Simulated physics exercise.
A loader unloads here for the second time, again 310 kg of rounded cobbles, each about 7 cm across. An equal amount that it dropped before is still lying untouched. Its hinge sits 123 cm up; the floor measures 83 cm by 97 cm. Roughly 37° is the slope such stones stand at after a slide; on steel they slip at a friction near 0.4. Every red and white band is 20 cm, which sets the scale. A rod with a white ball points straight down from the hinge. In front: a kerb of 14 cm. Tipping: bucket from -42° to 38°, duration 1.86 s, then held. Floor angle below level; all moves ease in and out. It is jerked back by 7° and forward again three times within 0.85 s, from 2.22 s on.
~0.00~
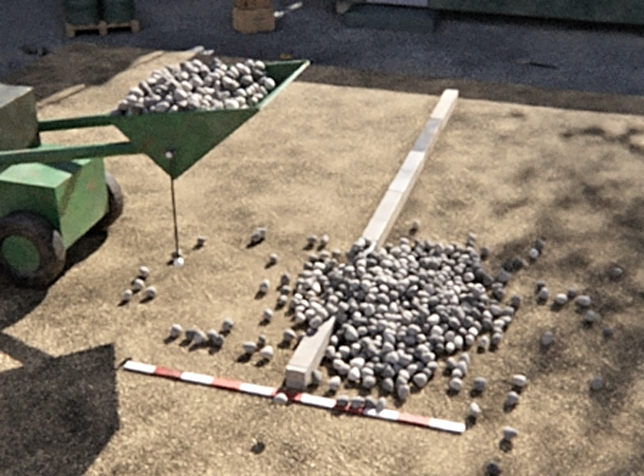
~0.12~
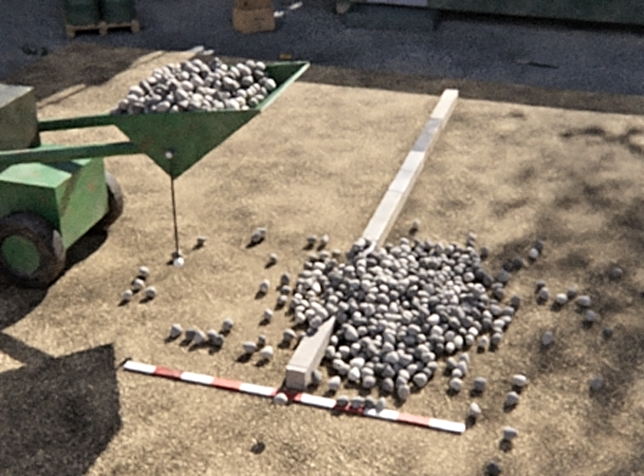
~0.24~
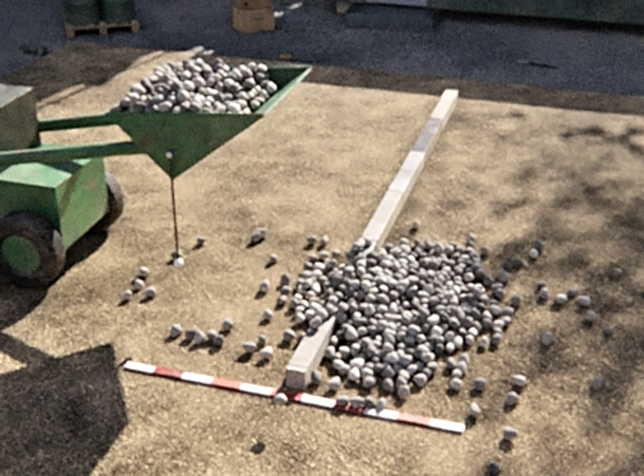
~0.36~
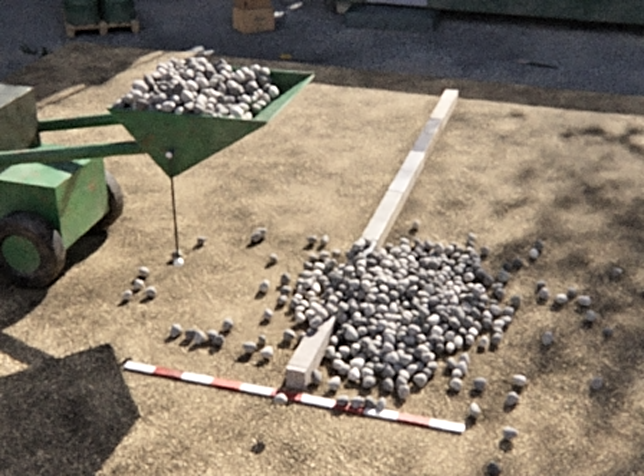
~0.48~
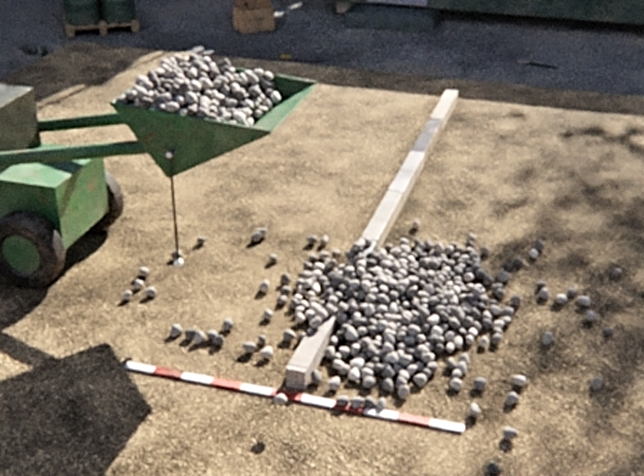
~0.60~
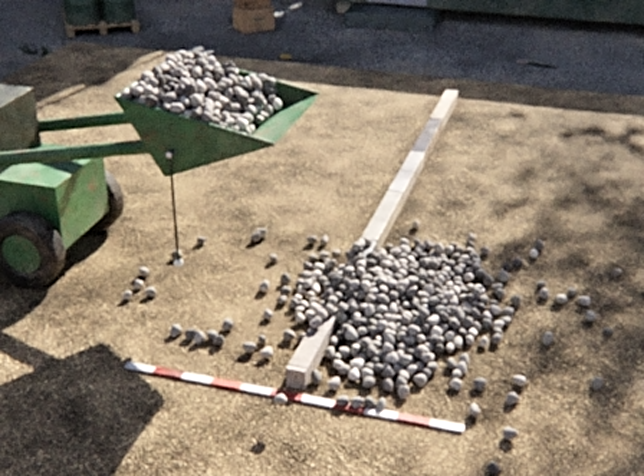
A green loader stands at the left of a sunlit, sandy yard, seen from above by a still camera. Grey cobbles fill its raised bucket, a thin rod hangs beneath, and more cobbles lie heaped around a pale kerb at centre right, behind a red-and-white striped bar. The bucket slowly tilts forward, its right lip dipping slightly as the stones shift a little inside and its shadow creeps rightward.
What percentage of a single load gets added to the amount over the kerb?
22 %.
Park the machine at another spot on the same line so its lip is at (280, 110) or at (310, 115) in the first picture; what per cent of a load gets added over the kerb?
Near 40 in a hundred, then near 80 in a hundred.
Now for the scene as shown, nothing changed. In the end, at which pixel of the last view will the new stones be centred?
In the last view, about pixel (316, 283).
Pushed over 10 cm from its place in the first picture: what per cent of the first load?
I'd put it at about 5 per cent.
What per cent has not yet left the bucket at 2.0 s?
Close to 25 per cent of the load.
After 1.4 s the floor is at 26°; in per cent of one load, 95 in the bucket, 21 on this side of the kerb, 85 over the kerb; the foremost stones are at (597, 315).
After 2.0 s the floor is at 38°; in per cent of one load, 26 in the bucket, 86 on this side of the kerb, 89 over the kerb; the foremost stones are at (597, 315).
After 3.5 s the floor is at 38°; in per cent of one load, 0 in the bucket, 94 on this side of the kerb, 107 over the kerb; the foremost stones are at (597, 315).
After 5.9 s the floor is at 38°; in per cent of one load, 0 in the bucket, 94 on this side of the kerb, 107 over the kerb; the foremost stones are at (597, 315). Net gain over the kerb, 22.
